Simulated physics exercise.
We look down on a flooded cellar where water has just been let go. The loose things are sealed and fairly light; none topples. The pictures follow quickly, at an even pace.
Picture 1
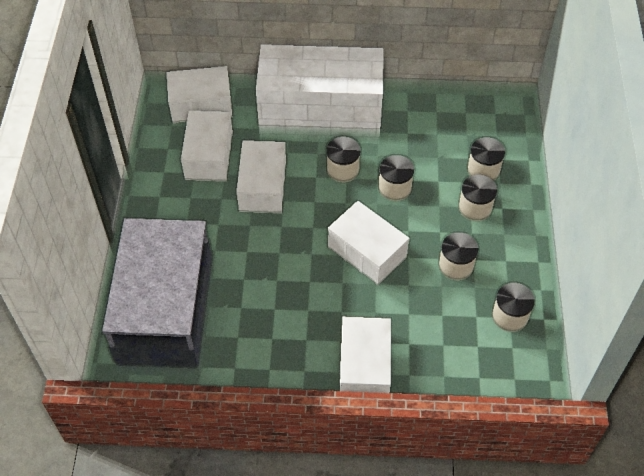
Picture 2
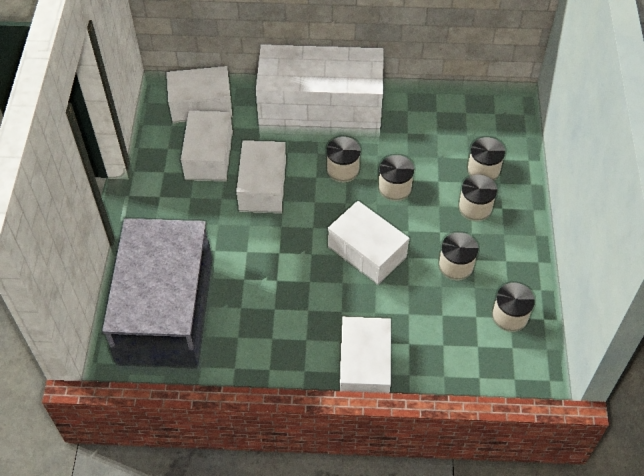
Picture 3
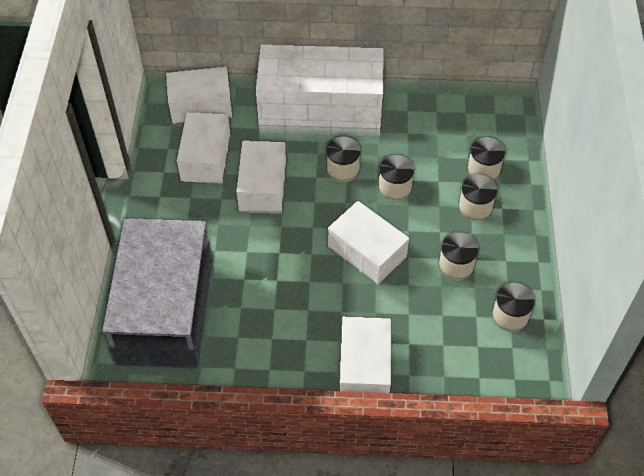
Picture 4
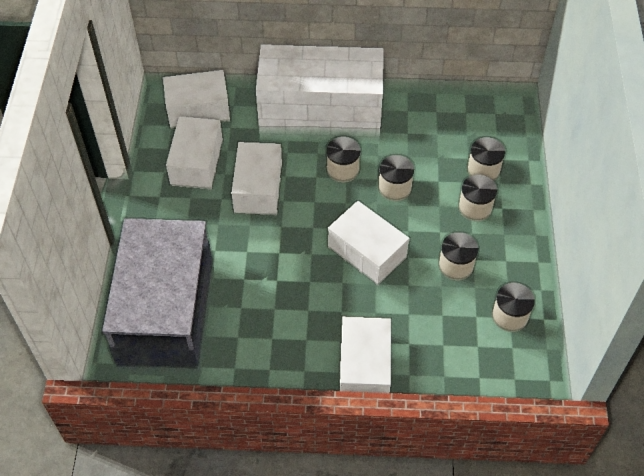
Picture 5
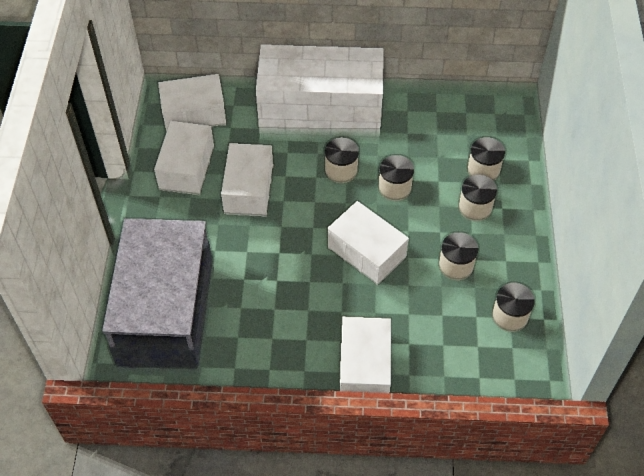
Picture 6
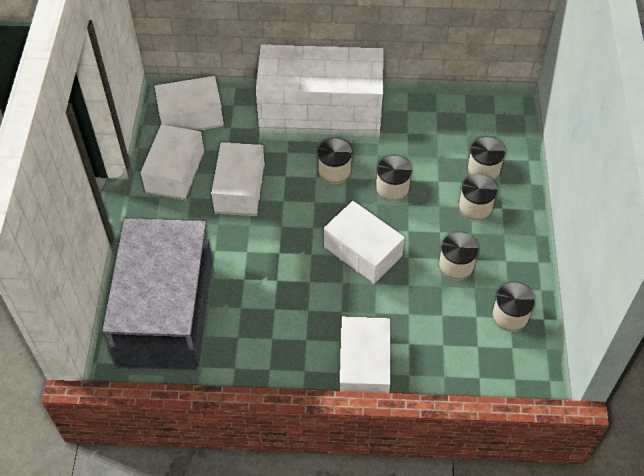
Pale crates on a green checkered floor slowly drift left, then a nearby drum shifts slightly left.
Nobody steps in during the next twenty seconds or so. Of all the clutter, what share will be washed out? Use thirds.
Share: One to two thirds.
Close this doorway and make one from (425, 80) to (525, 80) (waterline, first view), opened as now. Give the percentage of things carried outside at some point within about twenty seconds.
About 80 per cent.
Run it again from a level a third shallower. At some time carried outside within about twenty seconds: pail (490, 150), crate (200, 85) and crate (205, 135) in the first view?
In that order: Stays, carried outside, washed out.
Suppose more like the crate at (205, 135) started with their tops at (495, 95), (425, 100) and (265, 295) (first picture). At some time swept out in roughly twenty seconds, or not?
In that order: Left behind, no, washed out.
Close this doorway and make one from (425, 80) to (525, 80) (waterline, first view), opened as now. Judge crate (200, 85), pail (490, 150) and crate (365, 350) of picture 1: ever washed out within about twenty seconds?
In that order: Inside, gone, still in.
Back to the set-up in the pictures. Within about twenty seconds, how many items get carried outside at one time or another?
I count 6.
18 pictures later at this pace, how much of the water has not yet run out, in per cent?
Some 72 per cent.
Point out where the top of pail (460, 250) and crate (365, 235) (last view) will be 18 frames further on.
Near (415, 243) and (269, 205).
A moment on, 1 of 11 are out; 10 afloat.
Next, 2 of 11 are out; 9 afloat.
Later, 5 of 11 are out; 6 afloat.
In the end, 6 of 11 are out; 5 afloat.
